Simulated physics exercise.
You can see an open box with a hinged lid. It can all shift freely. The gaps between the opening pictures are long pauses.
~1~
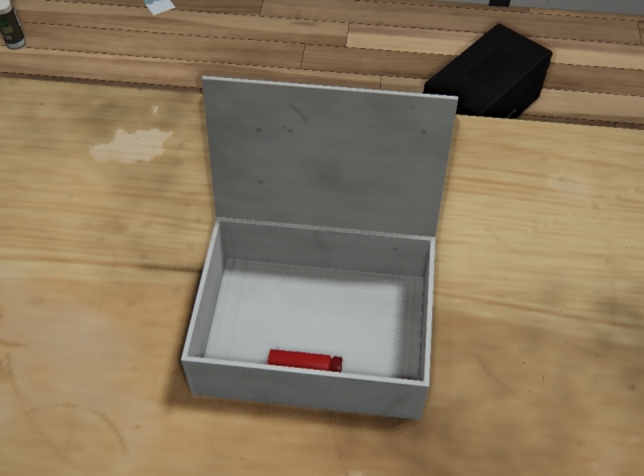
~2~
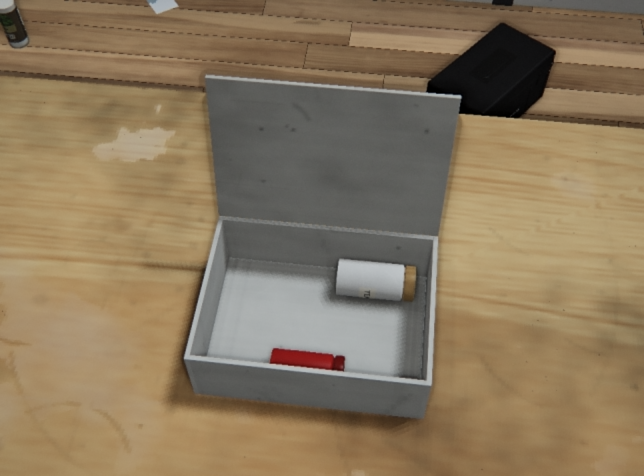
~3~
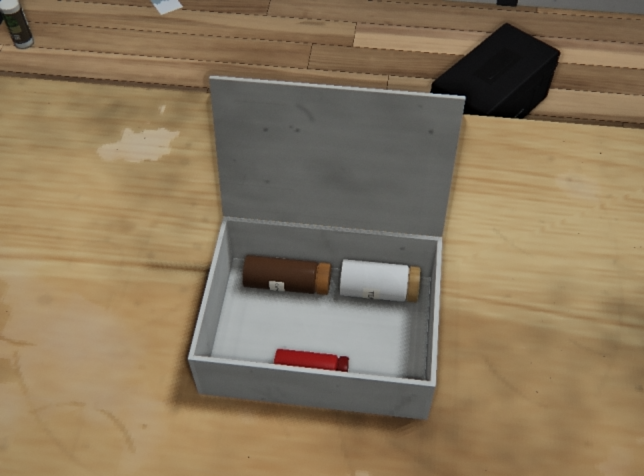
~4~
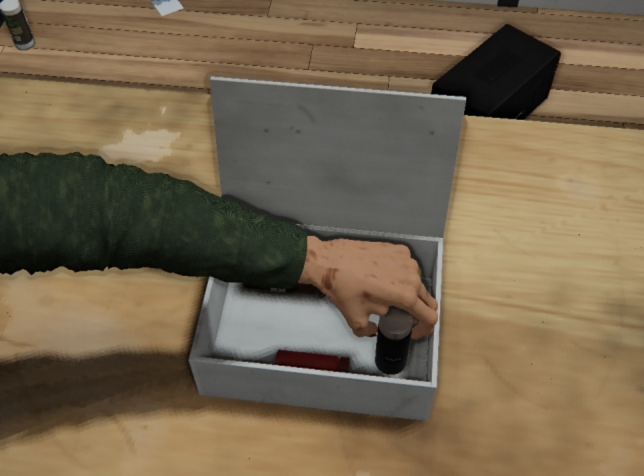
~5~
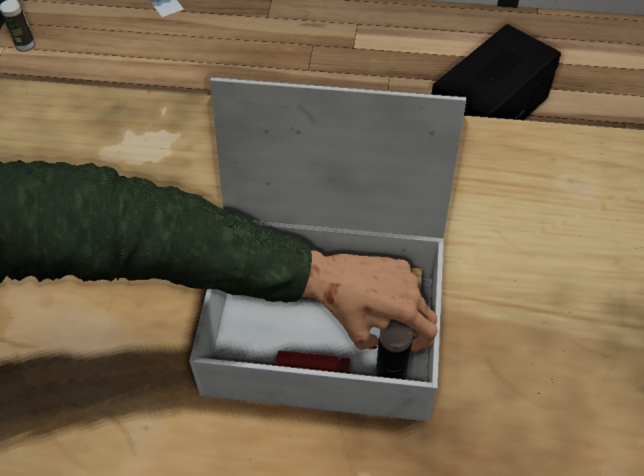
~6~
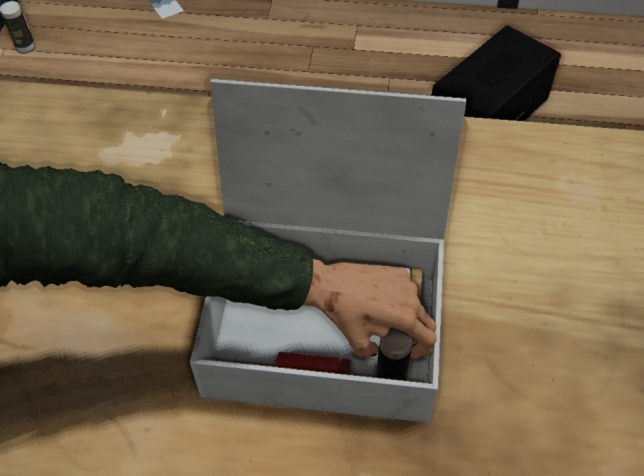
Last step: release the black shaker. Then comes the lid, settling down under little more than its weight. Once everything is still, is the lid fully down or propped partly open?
It is propped partly open.
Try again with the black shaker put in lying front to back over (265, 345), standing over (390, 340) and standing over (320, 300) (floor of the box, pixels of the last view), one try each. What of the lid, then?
1: Closed. 2: Open. 3: Closed.
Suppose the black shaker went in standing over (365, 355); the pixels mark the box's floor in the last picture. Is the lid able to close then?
Result: Lid not shut.
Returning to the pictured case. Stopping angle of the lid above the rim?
The answer is about 6 degrees.
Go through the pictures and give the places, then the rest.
In the first frame, the last thing is not in view yet.
In the second frame, the last thing is not in view yet.
In the third frame, the last thing is not in view yet; white shaker (380, 281).
The fourth frame shows coming down; black shaker (393, 341).
The fifth frame shows coming down; black shaker (394, 353).
The sixth frame shows put in, still held; black shaker (394, 360).
Then, 1.50 s after the last picture, lid 66° above the rim.
Then, 2.10 s after the last picture, lid 23° above the rim.
At rest, lid 5° above the rim; all 4 in place. Seen from the same camera at the end, black shaker near (394, 360).
